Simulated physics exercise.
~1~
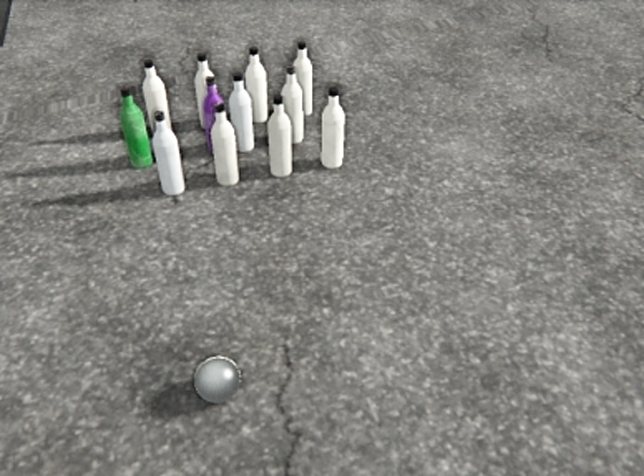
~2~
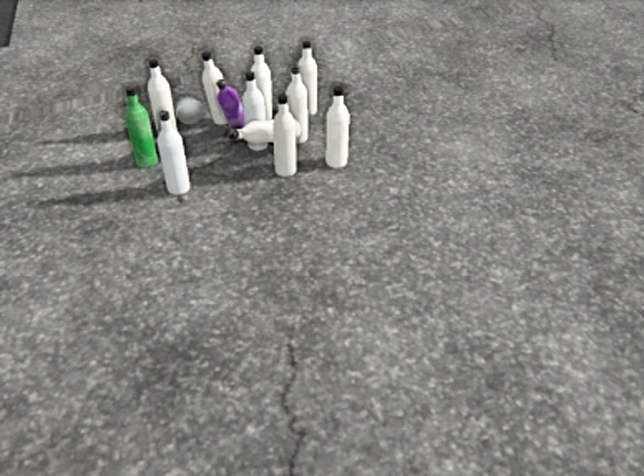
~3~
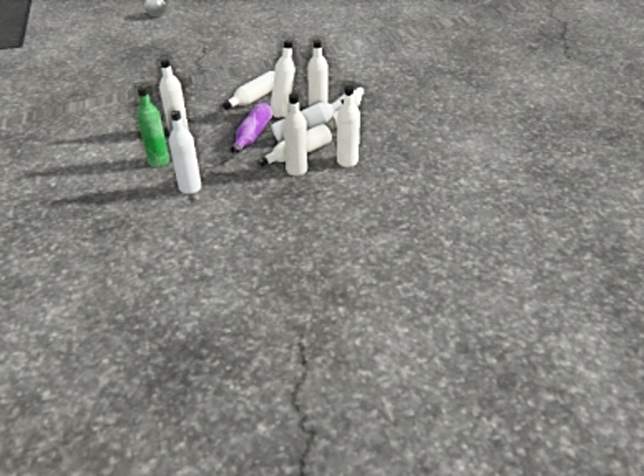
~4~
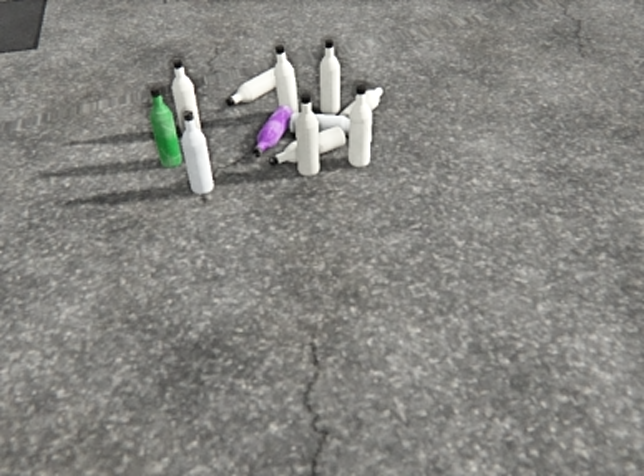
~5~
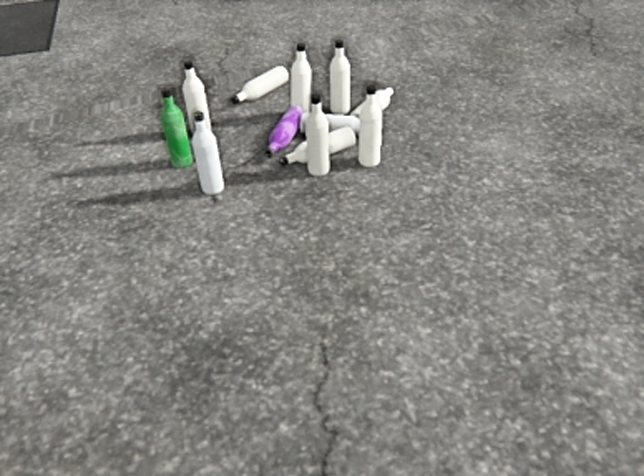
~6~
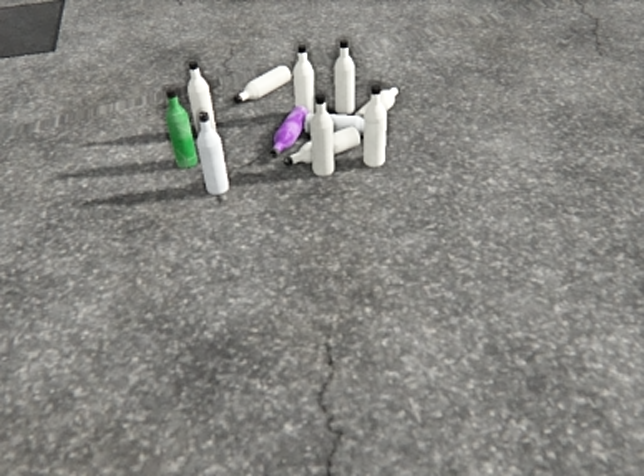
On a patch of cracked grey pavement, a group of capped bottles stands in rows, most of them white, with a green one at the left and a purple one in the middle. A shiny steel ball on the ground in front of them rolls away from the viewer and in among the bottles. A white bottle at the front topples and the purple one tips over, while others behind go down too. The ball passes out the back and rolls out of view. At the end, five bottles, the purple one among them, lie flat, while the green bottle and the remaining white ones still stand.
